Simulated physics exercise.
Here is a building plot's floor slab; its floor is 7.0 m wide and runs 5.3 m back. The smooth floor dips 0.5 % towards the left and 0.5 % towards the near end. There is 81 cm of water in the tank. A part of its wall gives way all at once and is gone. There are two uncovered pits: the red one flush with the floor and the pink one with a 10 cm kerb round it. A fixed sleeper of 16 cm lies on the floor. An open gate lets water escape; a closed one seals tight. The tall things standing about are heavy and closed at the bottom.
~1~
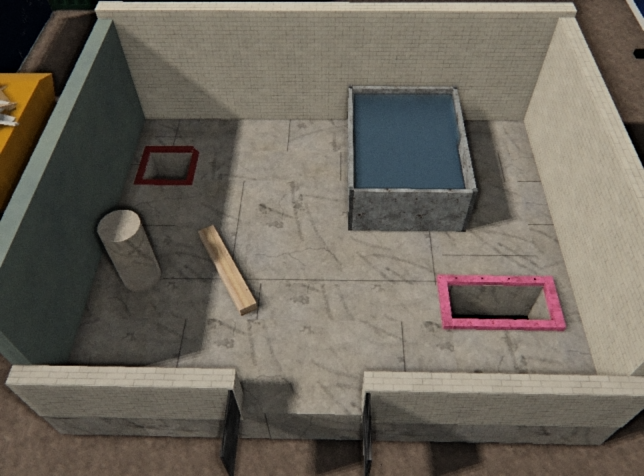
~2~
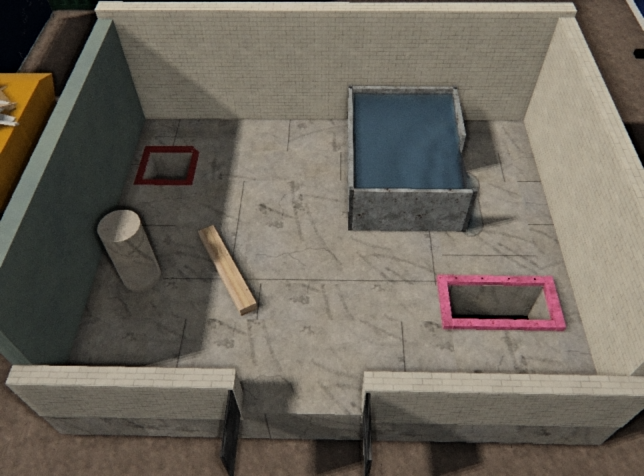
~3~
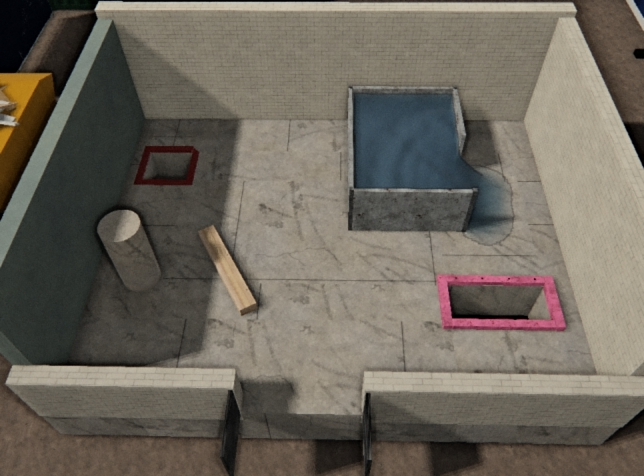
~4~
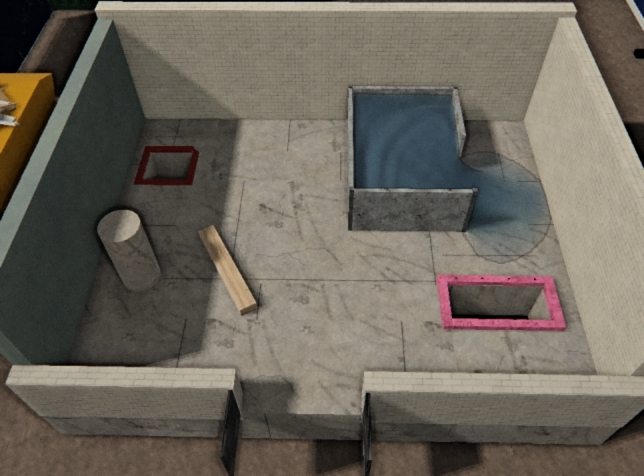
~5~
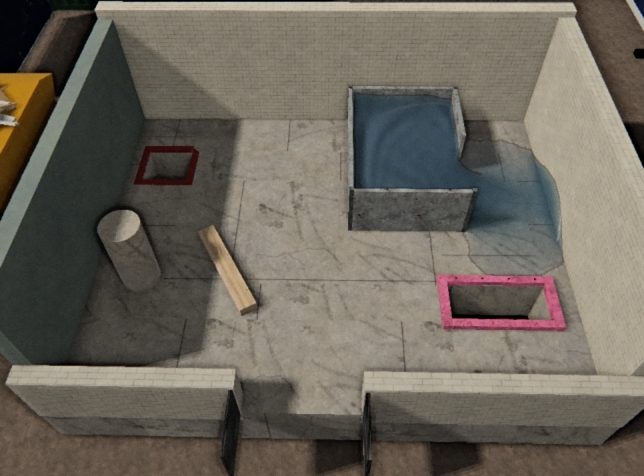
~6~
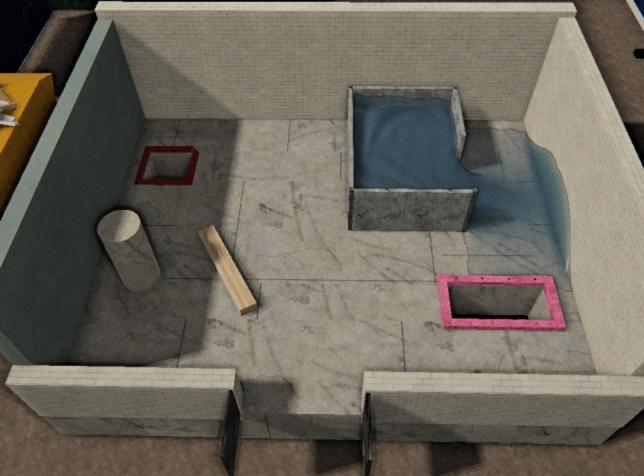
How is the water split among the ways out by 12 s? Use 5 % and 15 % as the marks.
The gate takes less than 5 %; the red pit takes from 5 to 15 %; the pink pit takes above 15 %.
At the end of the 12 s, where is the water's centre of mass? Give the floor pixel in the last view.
Near (338, 226).
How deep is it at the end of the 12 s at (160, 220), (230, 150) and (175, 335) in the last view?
Roughly 5, 6 and 4 cm, in turn.
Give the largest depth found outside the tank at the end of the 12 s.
Up to some 11 cm.
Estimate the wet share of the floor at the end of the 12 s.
Near 95 per cent is wet.
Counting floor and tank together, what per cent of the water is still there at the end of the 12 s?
About 64 per cent.
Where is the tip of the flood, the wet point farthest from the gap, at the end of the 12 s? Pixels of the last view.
At about (59, 391).
A moment later water covers 15 % of the floor and is deepest (55 cm) near (533, 213); gone so far, the gate 0 %, the red pit 0 %, the pink pit 1 %.
Soon after water covers 25 % of the floor and is deepest (44 cm) near (593, 386); gone so far, the gate 0 %, the red pit 0 %, the pink pit 5 %.
Next water covers 60 % of the floor and is deepest (32 cm) near (533, 213); gone so far, the gate 0 %, the red pit 0 %, the pink pit 10 %.
Later on water covers 85 % of the floor and is deepest (17 cm) near (523, 269); gone so far, the gate 1 %, the red pit 5 %, the pink pit 19 %.
At the end water covers 95 % of the floor and is deepest (11 cm) near (499, 269); gone so far, the gate 2 %, the red pit 12 %, the pink pit 21 %.
